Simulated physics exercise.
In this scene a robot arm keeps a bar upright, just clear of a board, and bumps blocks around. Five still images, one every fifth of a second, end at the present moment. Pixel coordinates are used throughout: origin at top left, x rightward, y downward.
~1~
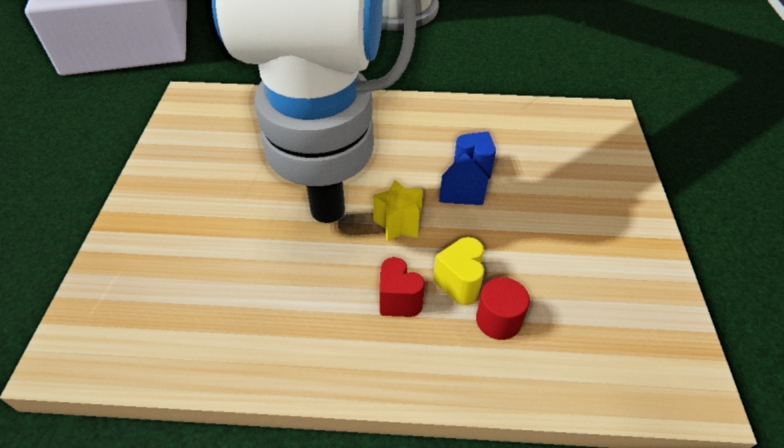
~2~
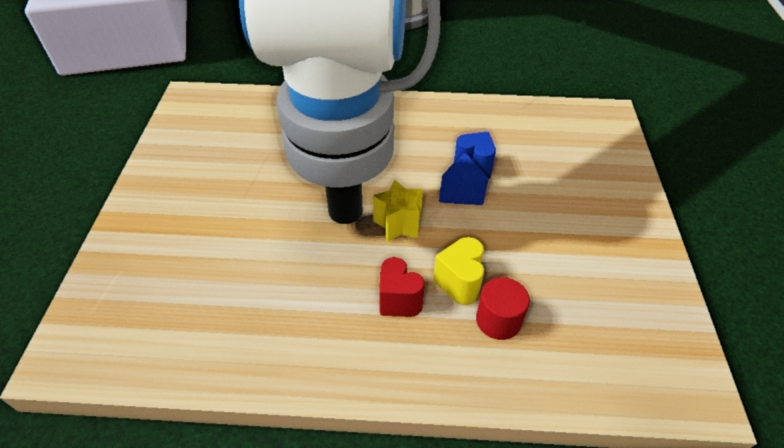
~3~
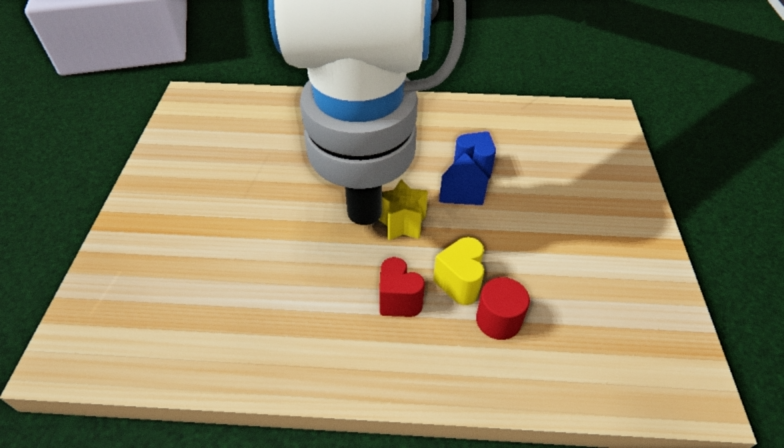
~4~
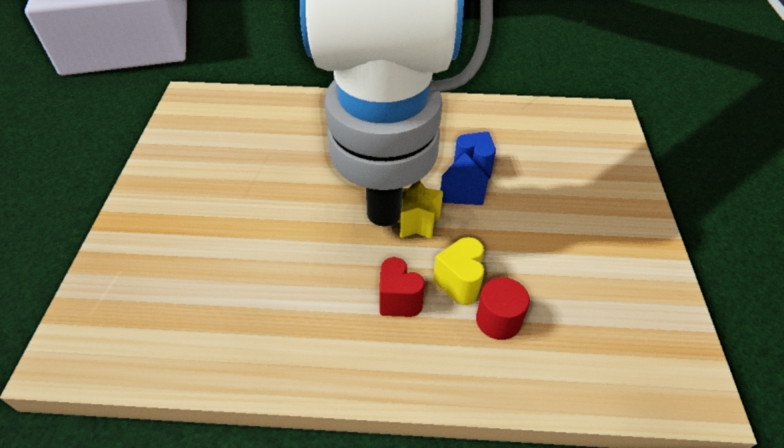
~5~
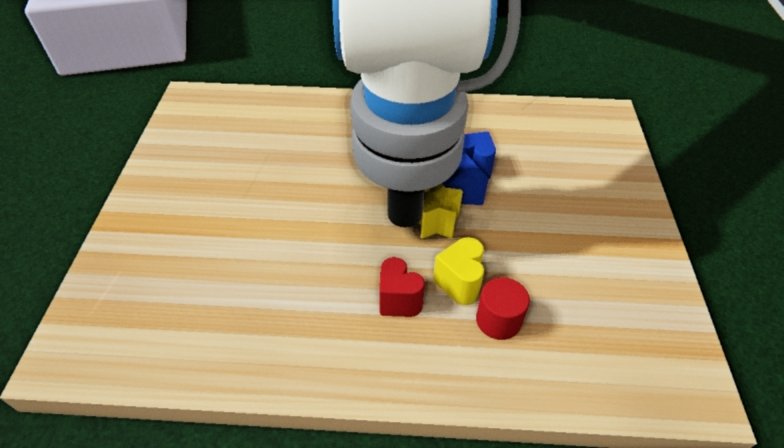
Robot arm with a black tip sliding right across a wooden board, pushing a yellow star block past other coloured blocks.
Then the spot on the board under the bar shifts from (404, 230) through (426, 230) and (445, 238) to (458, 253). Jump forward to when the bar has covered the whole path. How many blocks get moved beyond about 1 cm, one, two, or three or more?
Of all the blocks, just one travels more than a centimetre.
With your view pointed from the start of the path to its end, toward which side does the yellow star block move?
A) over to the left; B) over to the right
A (over to the left)
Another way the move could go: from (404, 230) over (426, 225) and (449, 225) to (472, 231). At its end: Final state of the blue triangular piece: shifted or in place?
It will end up elsewhere.
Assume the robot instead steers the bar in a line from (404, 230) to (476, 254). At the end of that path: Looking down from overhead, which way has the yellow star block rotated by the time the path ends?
Counter-clockwise, from overhead.
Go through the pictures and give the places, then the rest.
In the first picture, tip of the bar at (328, 211), middles of tops, yellow star block at (399, 198), yellow heart at (464, 257), blue triangular piece at (465, 168), red circular block at (506, 296).
In the second picture, bar at (346, 212), nothing pushed.
In the third picture, bar at (365, 213), yellow star block at (403, 197).
In the fourth picture, bar at (384, 214), yellow star block at (418, 196).
In the fifth picture, bar at (405, 215), yellow star block at (438, 196), yellow heart at (464, 257), blue triangular piece at (465, 168), red circular block at (506, 296).
On the path given first. Halfway along, bar at (438, 218); yellow star block at (468, 193), turned 15° anticlockwise; blue triangular piece at (467, 167).
At the end, bar at (461, 238); yellow star block at (472, 195), turned 30° anticlockwise; yellow heart at (465, 263); blue triangular piece at (467, 167); red circular block unmoved.
